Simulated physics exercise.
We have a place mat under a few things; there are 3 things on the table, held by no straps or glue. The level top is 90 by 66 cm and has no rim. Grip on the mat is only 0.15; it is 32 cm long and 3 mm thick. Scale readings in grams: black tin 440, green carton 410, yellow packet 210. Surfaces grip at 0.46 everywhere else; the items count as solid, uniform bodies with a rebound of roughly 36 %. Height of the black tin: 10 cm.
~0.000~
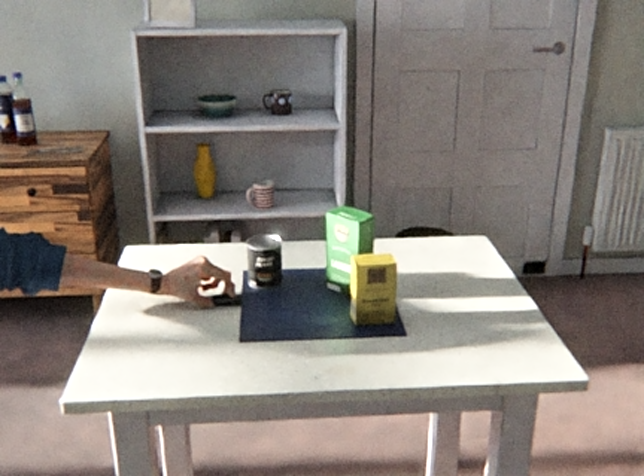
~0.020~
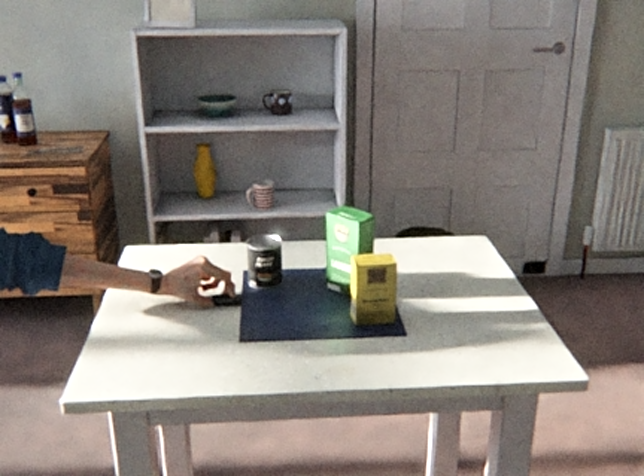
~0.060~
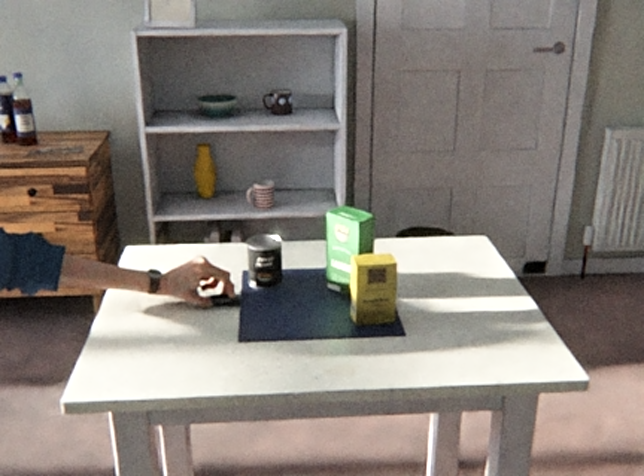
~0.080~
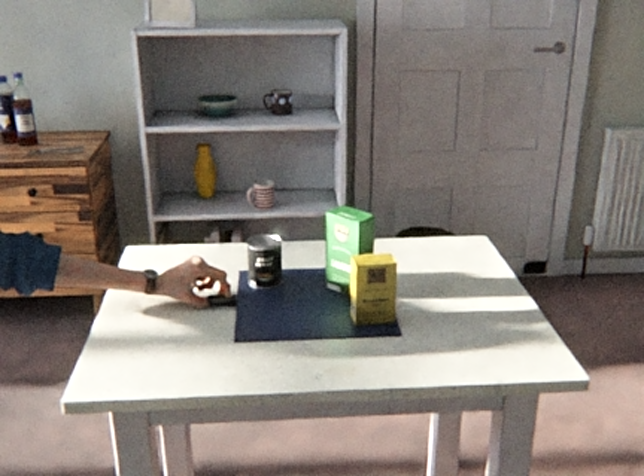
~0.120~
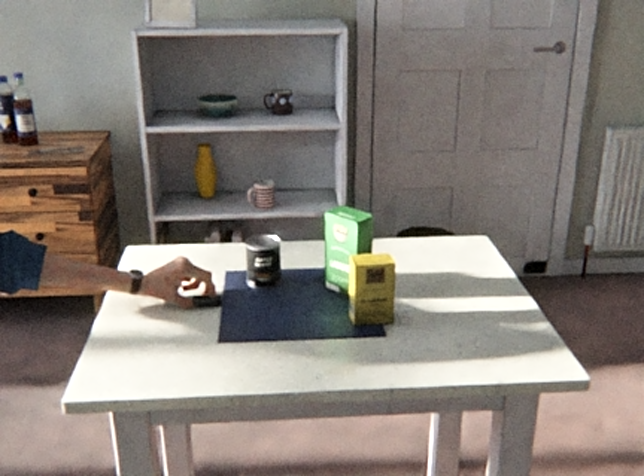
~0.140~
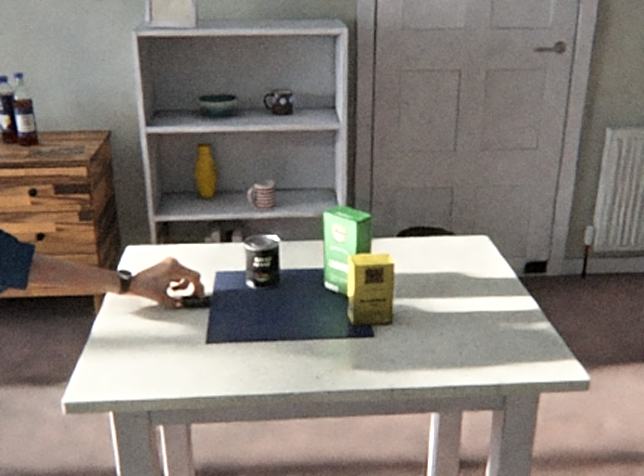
Hand pulling a dark place mat slowly left across a white table, the black tin, green carton and yellow packet barely shifting.
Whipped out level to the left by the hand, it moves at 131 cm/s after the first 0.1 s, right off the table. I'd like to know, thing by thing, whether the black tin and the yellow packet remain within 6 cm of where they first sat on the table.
Black tin: It does not; yellow packet: It does.
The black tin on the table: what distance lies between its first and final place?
Roughly 11 cm.
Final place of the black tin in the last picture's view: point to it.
Around (214, 265).
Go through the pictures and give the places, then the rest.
In the first picture, 0 cm of pull; black tin (265, 262); yellow packet (373, 289).
In the second picture, 0 cm of pull; green carton (350, 252).
In the third picture, 0 cm of pull; green carton (350, 252).
In the fourth picture, 1 cm of pull; green carton (350, 252).
In the fifth picture, 4 cm of pull; green carton (349, 252).
In the sixth picture, 7 cm of pull; black tin (263, 262); yellow packet (371, 289).
By 0.24 s, 20 cm of pull; black tin 3 cm from its spot near (252, 262); yellow packet 2 cm from its spot near (365, 291); green carton 3 cm from its spot.
By 0.34 s, 33 cm of pull; black tin 7 cm from its spot near (236, 262); yellow packet 2 cm from its spot near (365, 291); green carton 3 cm from its spot.
By 0.44 s, 46 cm of pull; black tin 11 cm from its spot near (217, 264); yellow packet 2 cm from its spot near (365, 291); green carton 2 cm from its spot.
By 0.64 s, 72 cm of pull; black tin 11 cm from its spot near (214, 264); yellow packet 2 cm from its spot near (365, 291); green carton 2 cm from its spot.
When it is over (1.1 s), not toppled but over 6 cm from the start, black tin; the other 2 within 6 cm of the start. End places, in pixels of the last picture, black tin near (214, 265), yellow packet near (365, 291).
